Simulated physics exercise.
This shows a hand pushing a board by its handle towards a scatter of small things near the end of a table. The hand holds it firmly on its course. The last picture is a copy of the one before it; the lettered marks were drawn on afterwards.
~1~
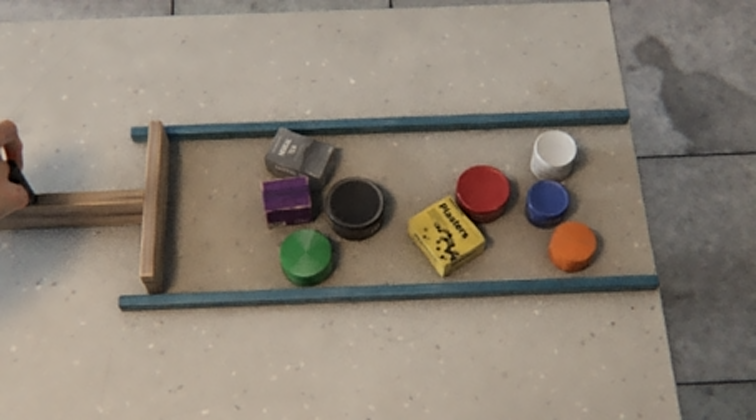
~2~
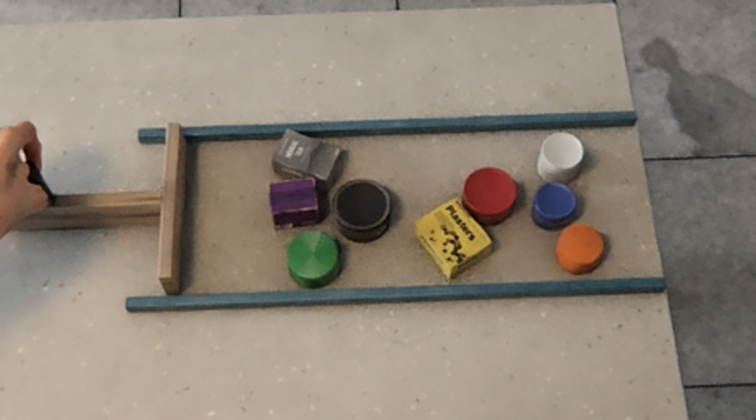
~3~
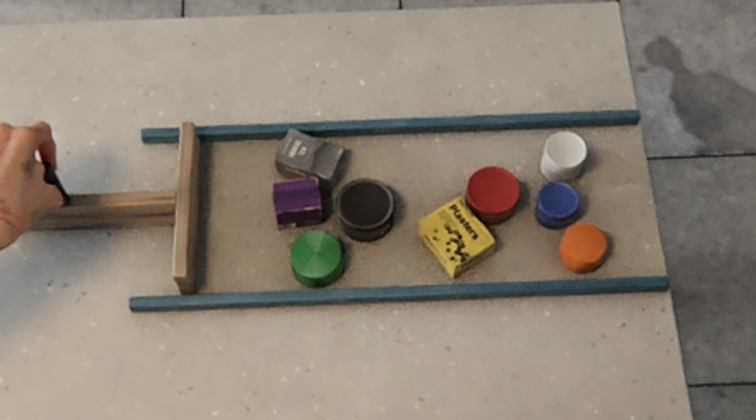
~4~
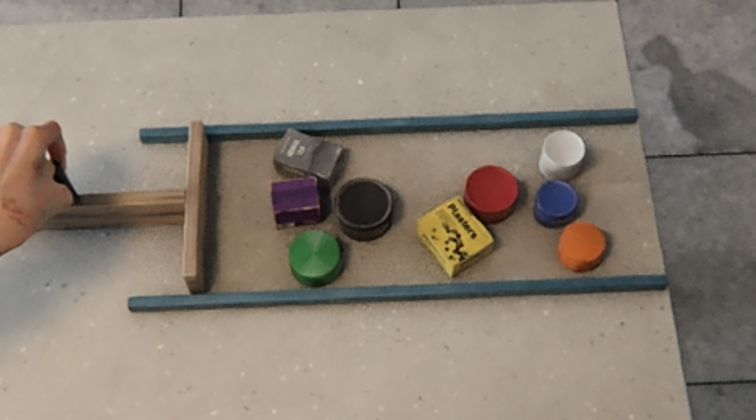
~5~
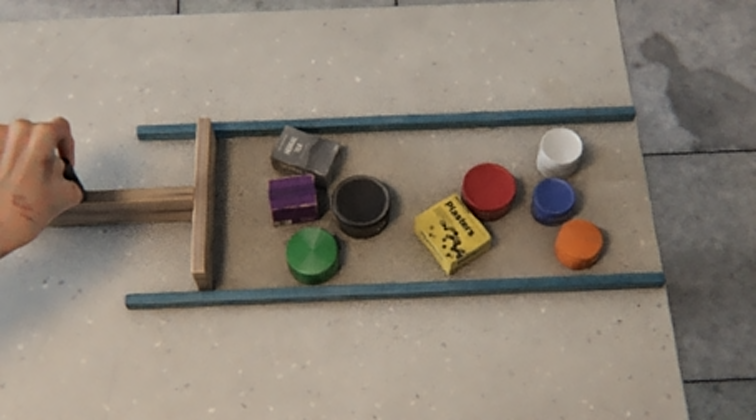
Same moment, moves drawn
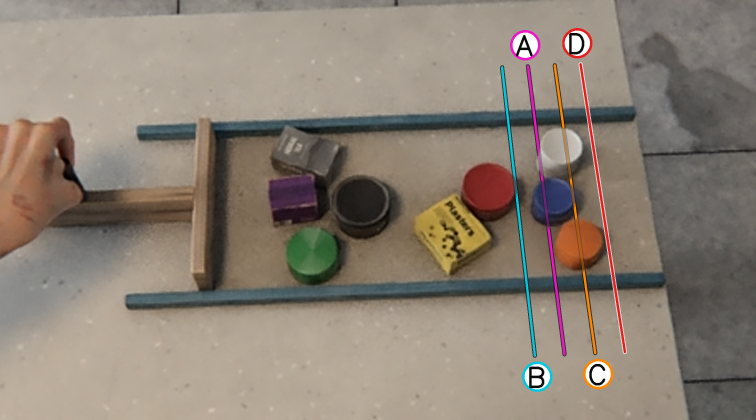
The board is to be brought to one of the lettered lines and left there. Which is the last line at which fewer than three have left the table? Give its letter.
At B, and not beyond.
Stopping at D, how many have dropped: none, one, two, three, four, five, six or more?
In all, six or more.
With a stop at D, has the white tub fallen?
Yes.
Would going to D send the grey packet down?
No.
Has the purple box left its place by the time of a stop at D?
Yes.
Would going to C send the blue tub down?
Yes.
On the copy, A at (545, 200); B at (517, 202); C at (574, 199); D at (601, 198).
On B. First, board (315, 187); grey packet (355, 146); green tin (350, 255).
Then, board (428, 183); blue tub (601, 217); white tub (574, 148).
Finally, board (516, 179); blue tub over the edge; red tub (645, 193); one fallen.
By contrast, A drops three; C drops four; D drops six.
